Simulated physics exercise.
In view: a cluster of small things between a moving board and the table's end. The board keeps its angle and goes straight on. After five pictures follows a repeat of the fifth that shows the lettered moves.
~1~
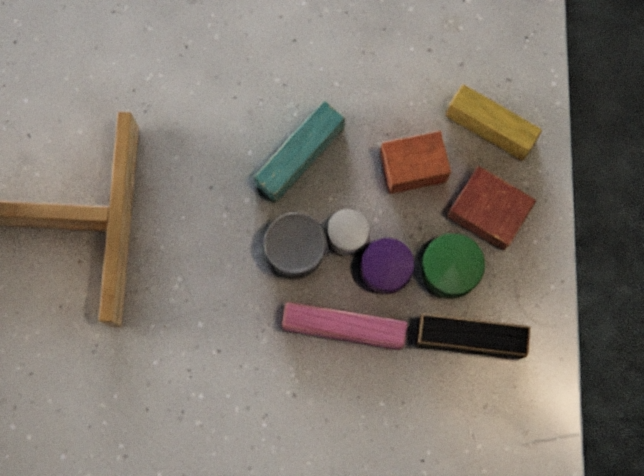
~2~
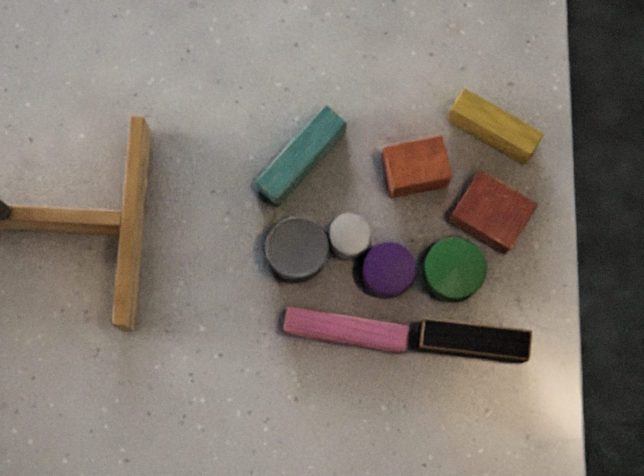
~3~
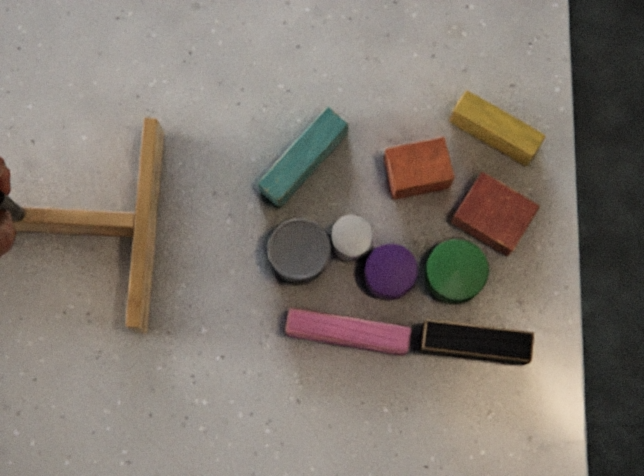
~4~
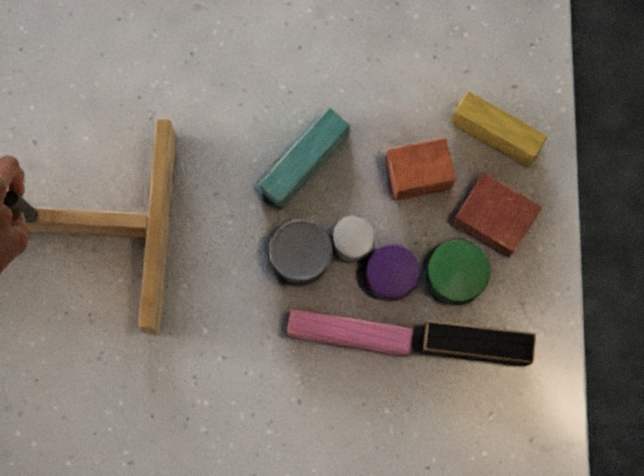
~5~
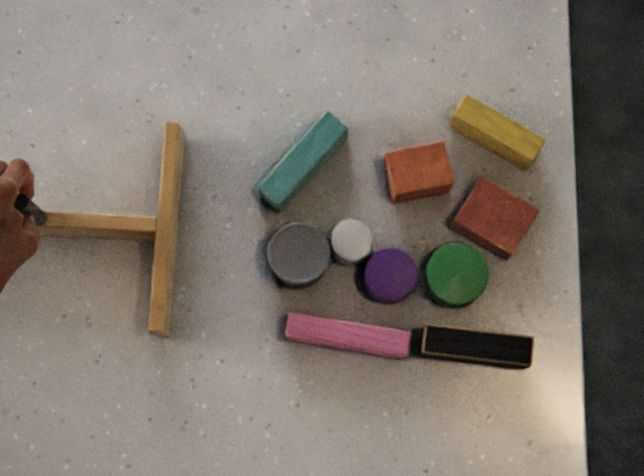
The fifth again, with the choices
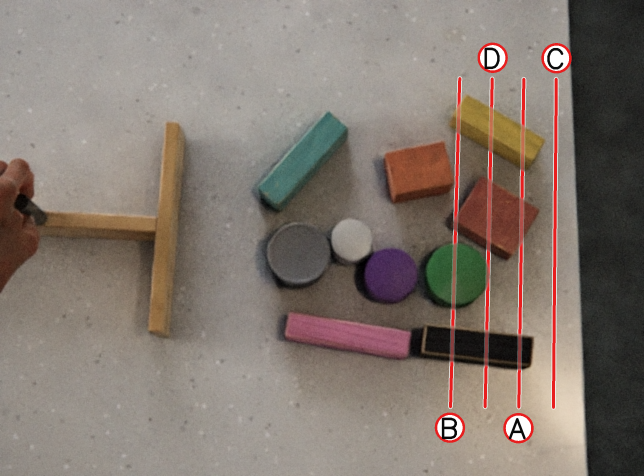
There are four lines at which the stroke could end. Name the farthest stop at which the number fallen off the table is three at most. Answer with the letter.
No fourth one falls up to D.
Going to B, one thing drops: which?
The black stick goes over.
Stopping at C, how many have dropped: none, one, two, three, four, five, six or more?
In all, six or more.
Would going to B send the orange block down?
No.
On the marked copy, A at (521, 238); B at (455, 237); C at (555, 238); D at (489, 237).
Following D. Soon after the start, board (282, 225); turquoise bar (326, 155); white tin (366, 236).
Later, board (399, 226); black stick (579, 357); green tin (525, 294).
In the end, board (490, 227); red block over the edge; black stick over the edge; two fallen.
As for the rest, A drops five; B is within the limit but short; C drops seven.
